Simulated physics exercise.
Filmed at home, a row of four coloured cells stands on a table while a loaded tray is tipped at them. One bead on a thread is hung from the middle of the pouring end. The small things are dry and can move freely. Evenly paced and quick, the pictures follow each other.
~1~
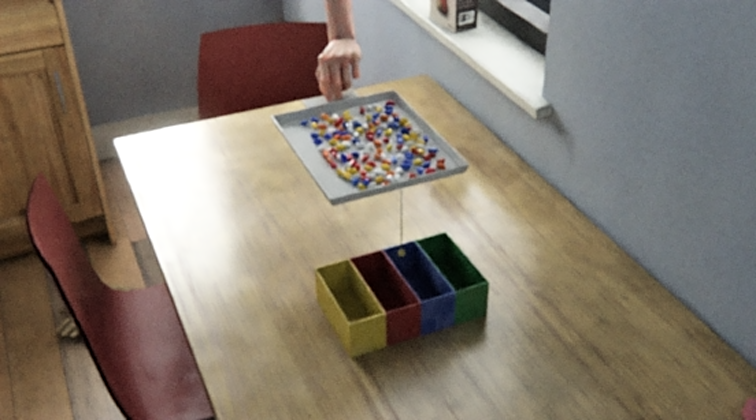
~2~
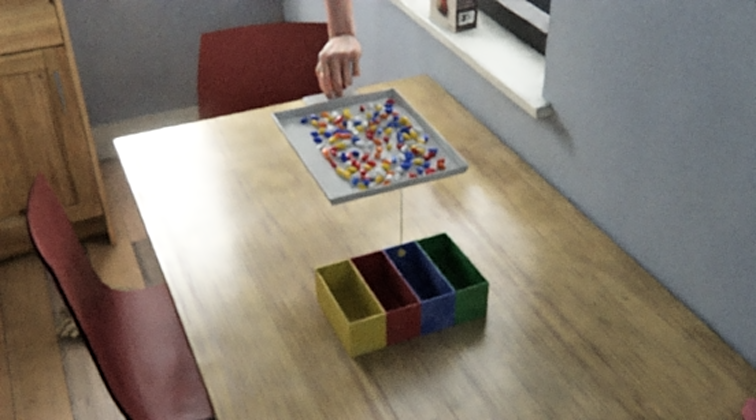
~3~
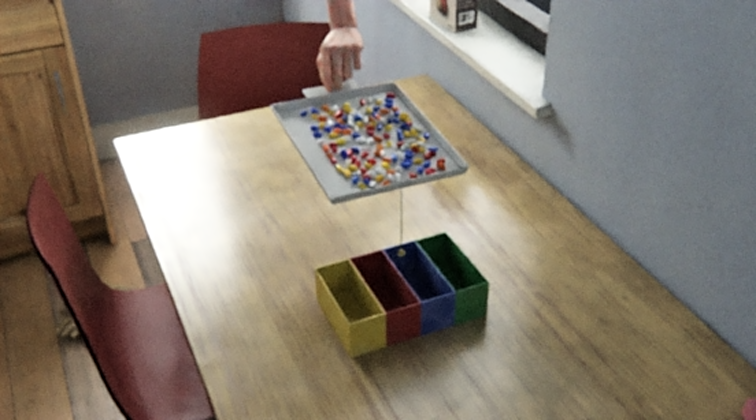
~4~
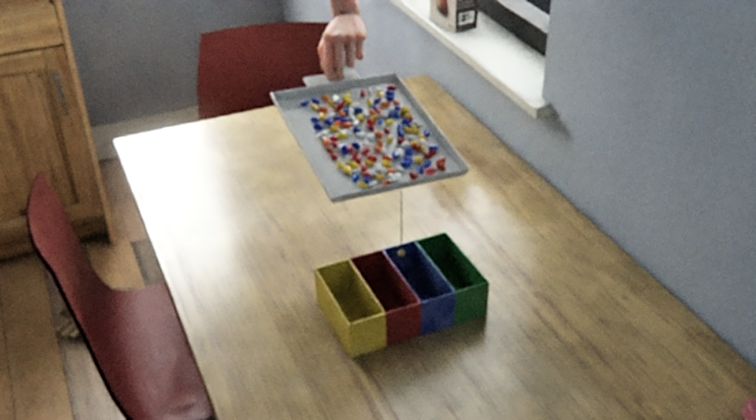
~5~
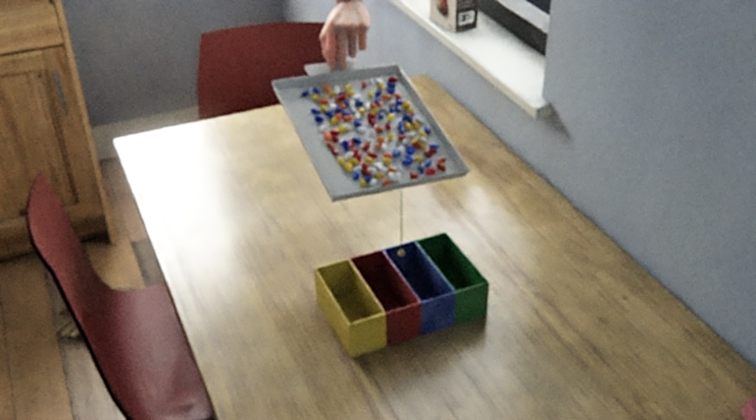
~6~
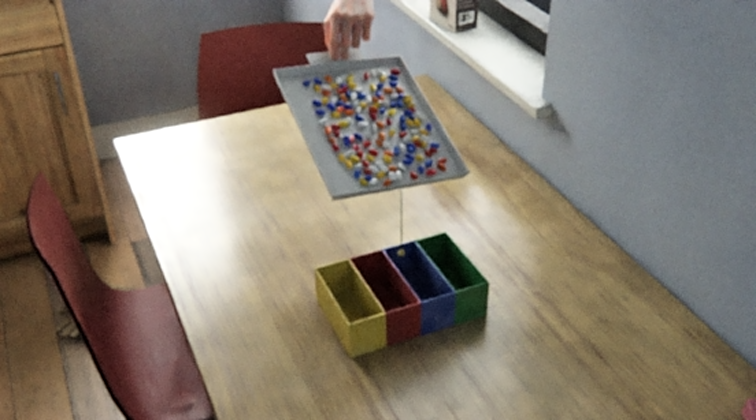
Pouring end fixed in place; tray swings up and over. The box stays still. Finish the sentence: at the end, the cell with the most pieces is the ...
... Green one.
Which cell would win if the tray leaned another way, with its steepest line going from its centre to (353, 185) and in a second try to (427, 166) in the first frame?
First try: That yellow cell. Second try: Green.
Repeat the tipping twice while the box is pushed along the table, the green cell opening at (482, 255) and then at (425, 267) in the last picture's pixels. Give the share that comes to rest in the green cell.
Roughly 30 % and 30 %.
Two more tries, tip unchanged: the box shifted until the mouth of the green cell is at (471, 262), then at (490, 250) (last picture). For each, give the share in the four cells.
It comes to about 90 per cent the first time and about 100 per cent the second.
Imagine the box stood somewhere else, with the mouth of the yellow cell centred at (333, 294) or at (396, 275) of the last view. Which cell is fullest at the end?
That green cell; the blue one.
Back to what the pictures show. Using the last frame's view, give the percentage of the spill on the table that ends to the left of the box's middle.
I make it about 0 percent or so.
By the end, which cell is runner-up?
Runner-up - blue.
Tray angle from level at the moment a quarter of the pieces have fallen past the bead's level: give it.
Close to 110° of tilt at that moment.
Soon, tray tipped steeply; all on the tray.
A while on, tray tipped past a quarter turn; most on the tray; a small part in the green cell; a stray few in the blue cell; a small part falling or outside the box.
Towards the end, tray tipped past a quarter turn; about half in the green cell; about a quarter in the blue cell; a small part in the red cell; about a third falling or outside the box.
Finally, tray tipped past a quarter turn; about half in the green cell; about a quarter in the blue cell; a small part in the red cell; none in the yellow cell; about a third outside the box.
